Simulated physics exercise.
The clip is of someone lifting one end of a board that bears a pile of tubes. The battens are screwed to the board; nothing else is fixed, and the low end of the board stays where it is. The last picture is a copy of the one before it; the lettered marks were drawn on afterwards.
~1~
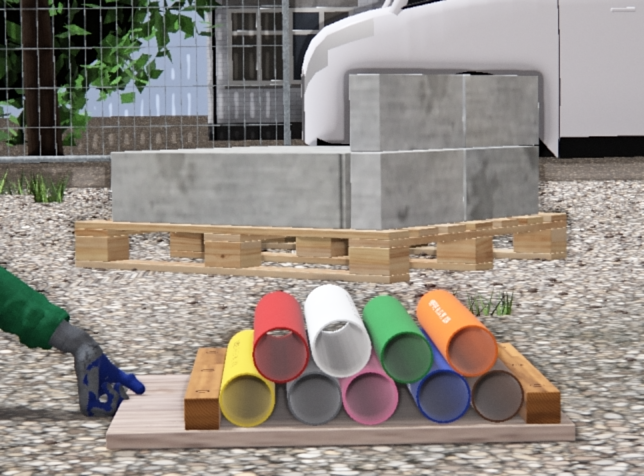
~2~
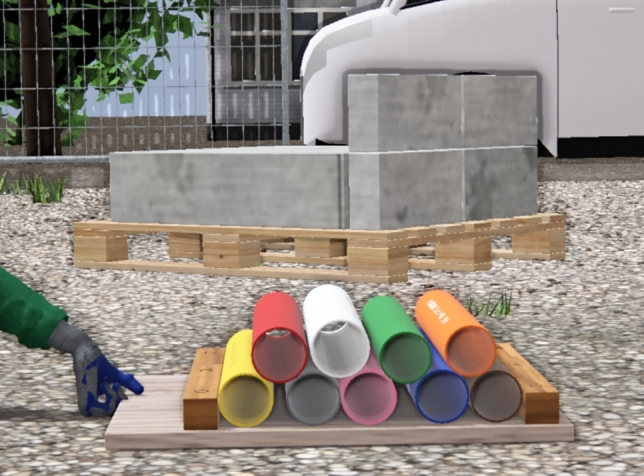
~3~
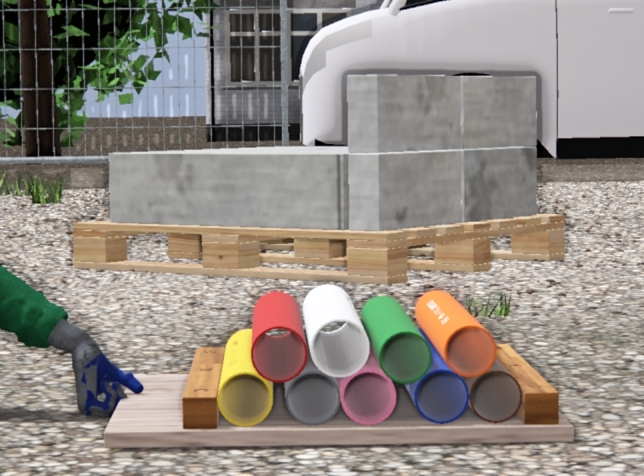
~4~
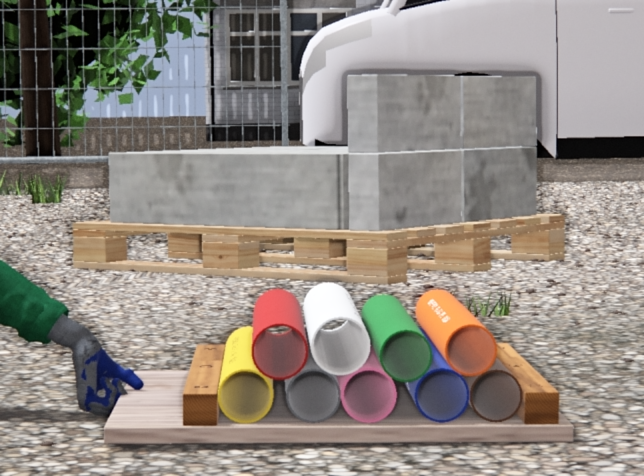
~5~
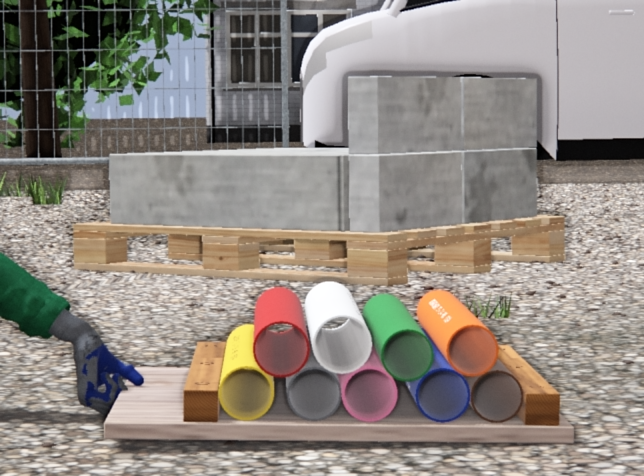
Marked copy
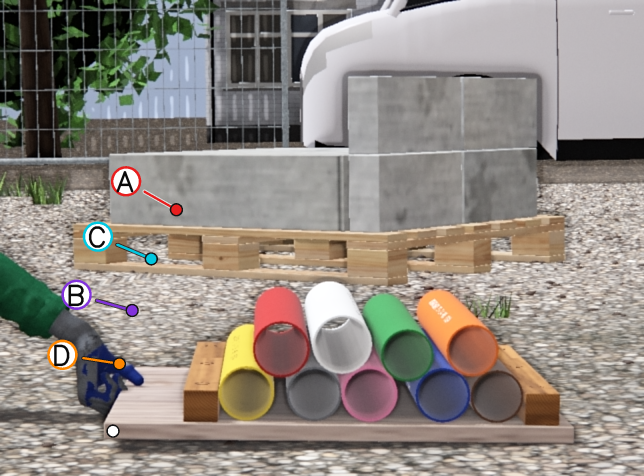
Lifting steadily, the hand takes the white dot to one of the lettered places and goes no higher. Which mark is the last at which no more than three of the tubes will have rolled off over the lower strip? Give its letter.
Raise it to C.
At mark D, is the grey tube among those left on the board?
Yes.
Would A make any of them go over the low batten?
At A: Yes.
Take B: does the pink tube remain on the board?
Yes.
On the marked copy, A at (177, 210); B at (132, 311); C at (151, 259); D at (120, 364); the white dot at (113, 431).
With C. Early on, board at 15°.
Further on, board at 24°.
At the end, board at 24°, none over the low batten.
As for the rest, A four over the low batten (white, red, orange, green); B none over the low batten; D none over the low batten.
